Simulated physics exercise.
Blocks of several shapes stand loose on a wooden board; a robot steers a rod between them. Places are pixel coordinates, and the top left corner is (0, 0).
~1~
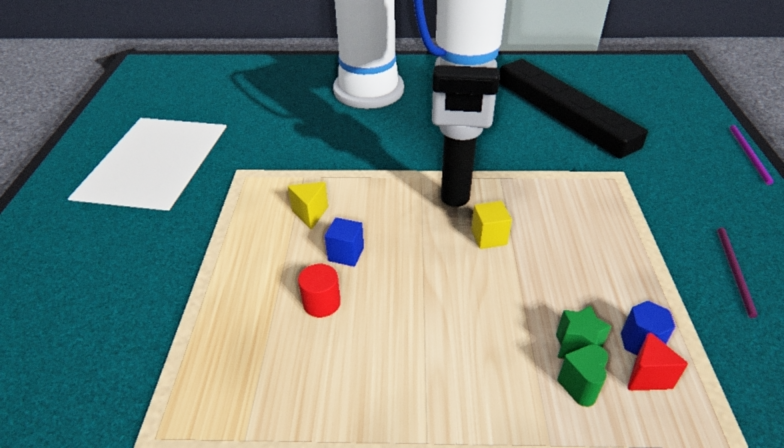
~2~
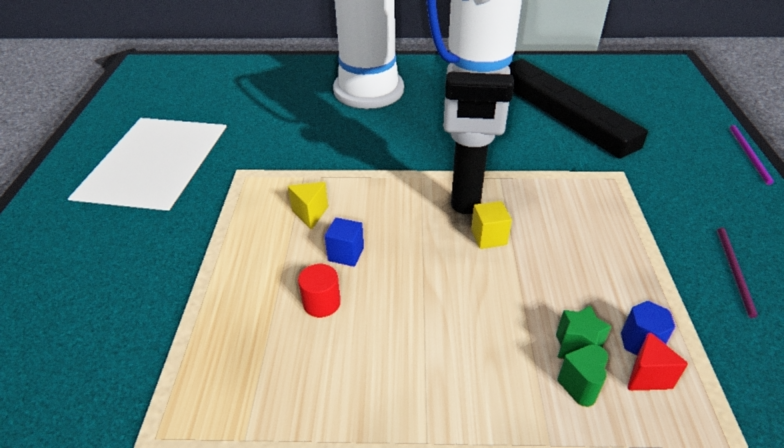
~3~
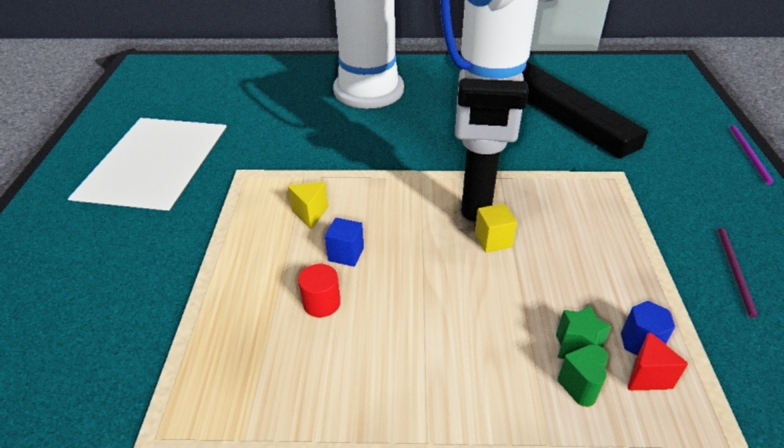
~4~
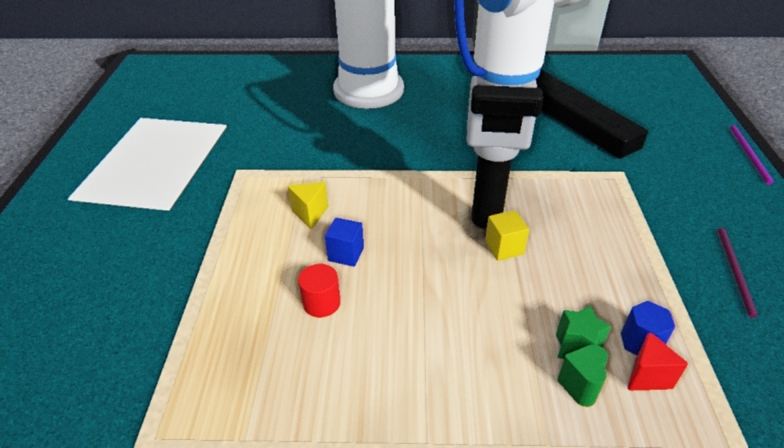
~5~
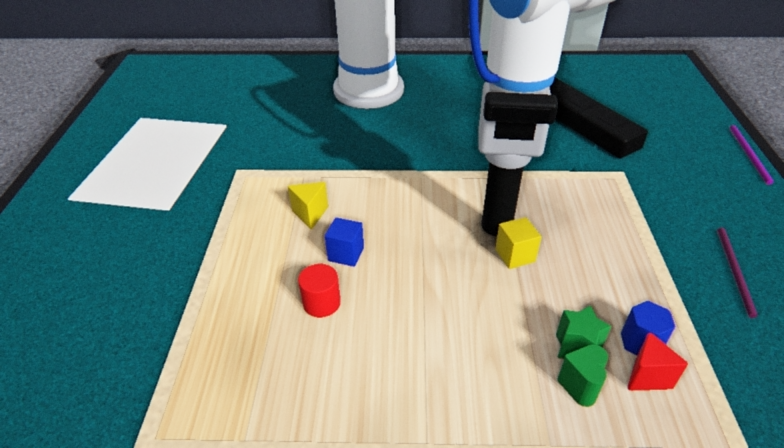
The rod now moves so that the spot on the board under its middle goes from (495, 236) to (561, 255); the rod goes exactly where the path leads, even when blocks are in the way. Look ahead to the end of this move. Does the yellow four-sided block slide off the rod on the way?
I believe so.
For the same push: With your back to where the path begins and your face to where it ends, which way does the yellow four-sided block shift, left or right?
It moves over to the right.
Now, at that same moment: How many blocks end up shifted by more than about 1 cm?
Only one block.
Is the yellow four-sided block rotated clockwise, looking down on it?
Yes
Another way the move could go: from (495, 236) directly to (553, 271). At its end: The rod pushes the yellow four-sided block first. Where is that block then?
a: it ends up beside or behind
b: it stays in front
b
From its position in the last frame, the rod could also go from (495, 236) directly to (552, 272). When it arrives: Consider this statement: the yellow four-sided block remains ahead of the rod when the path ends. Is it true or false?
Verdict: True.
On the path given first. Halfway along, rod (531, 237); yellow four-sided block (542, 243), turned 25° clockwise.
At the end, rod (564, 246); yellow four-sided block (547, 247), turned 40° clockwise.
